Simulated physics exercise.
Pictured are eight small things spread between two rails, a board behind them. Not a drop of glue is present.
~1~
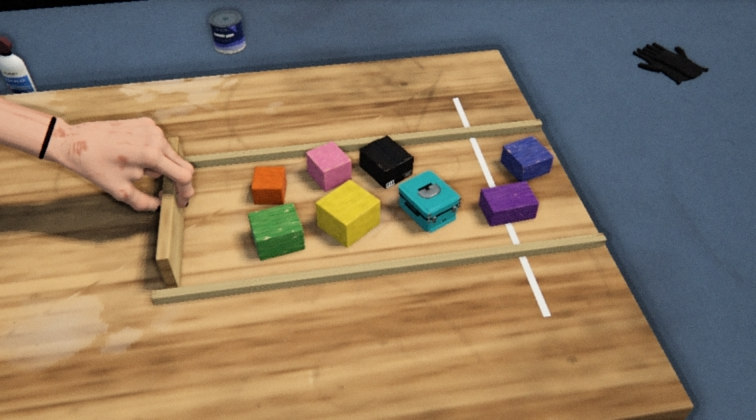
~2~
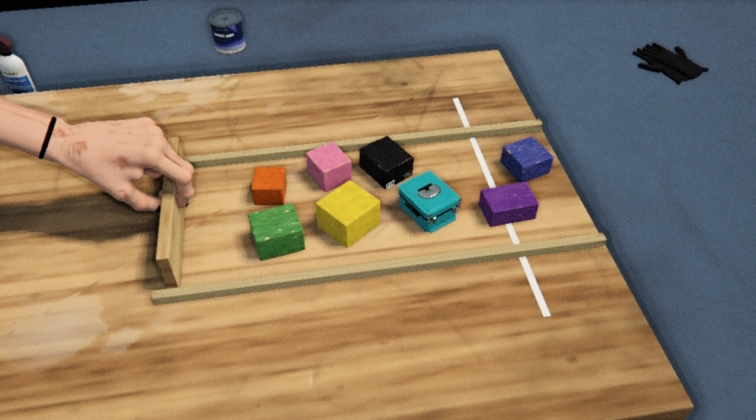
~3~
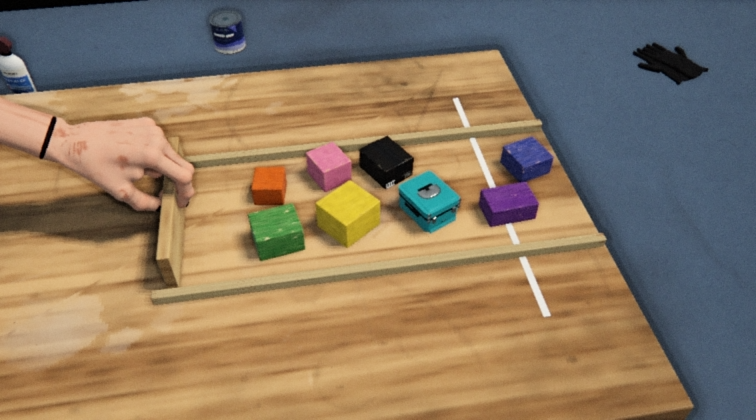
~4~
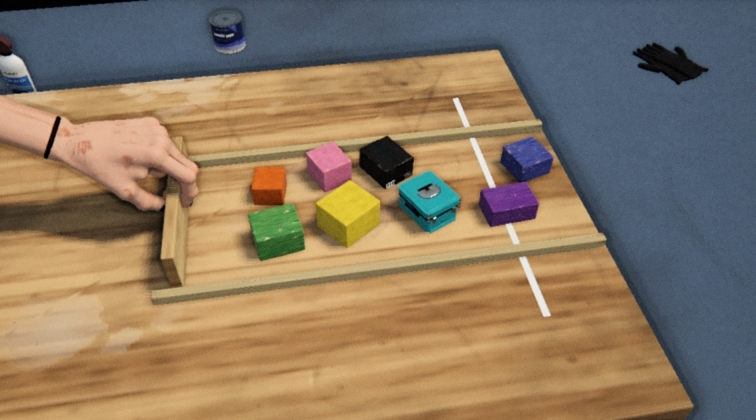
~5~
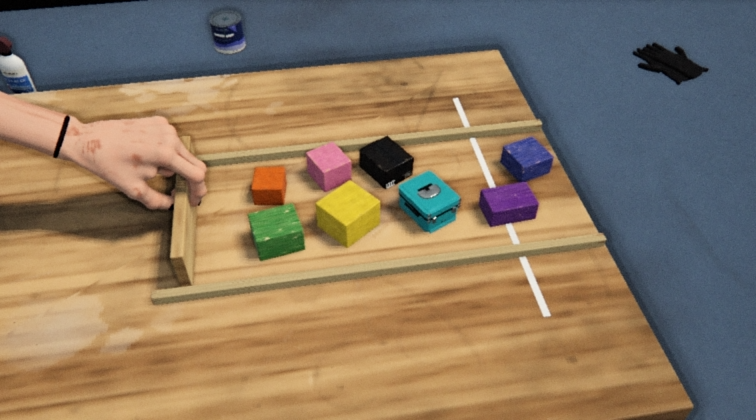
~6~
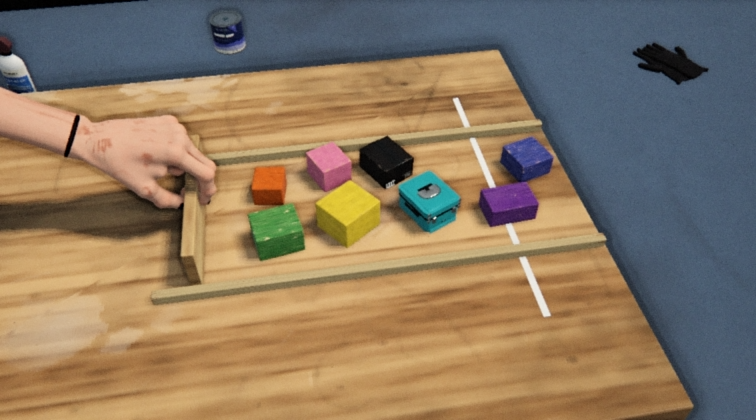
A hand with a black wristband grips an upright wooden board at the left end of two rails on a wooden tabletop, seen from above at an angle. Between the rails sit orange, green, pink, yellow, black, turquoise, purple and blue objects, with white tape crossing near the right. The hand, at first still, slides the board slightly right; the objects and camera stay still.
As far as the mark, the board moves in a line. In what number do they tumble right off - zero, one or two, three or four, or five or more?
Three or four tumble off.
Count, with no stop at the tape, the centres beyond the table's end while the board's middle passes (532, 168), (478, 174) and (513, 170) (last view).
Taking the places in turn, the counts are 6, 3 and 5.
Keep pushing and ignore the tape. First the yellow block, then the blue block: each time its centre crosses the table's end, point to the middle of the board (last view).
First one: Around (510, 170). Other one: Around (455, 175).
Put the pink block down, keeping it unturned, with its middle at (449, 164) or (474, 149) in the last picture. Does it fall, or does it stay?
Result for the pink block: Place one, it does not stay; place two, it remains there.
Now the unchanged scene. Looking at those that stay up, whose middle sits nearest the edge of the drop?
The black box.
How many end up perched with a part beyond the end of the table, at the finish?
The total comes out at 2.
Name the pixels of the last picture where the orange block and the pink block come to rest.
The orange block stops around (499, 159); the pink block around (524, 146).
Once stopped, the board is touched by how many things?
At rest, 2 are in contact.
Soon after, none off yet; blue block at rest near (526, 160); purple block at rest near (508, 204); turquoise case moved a little near (448, 200).
At rest, the number that fall off is three or four; fallen, turquoise case, purple block and blue block.
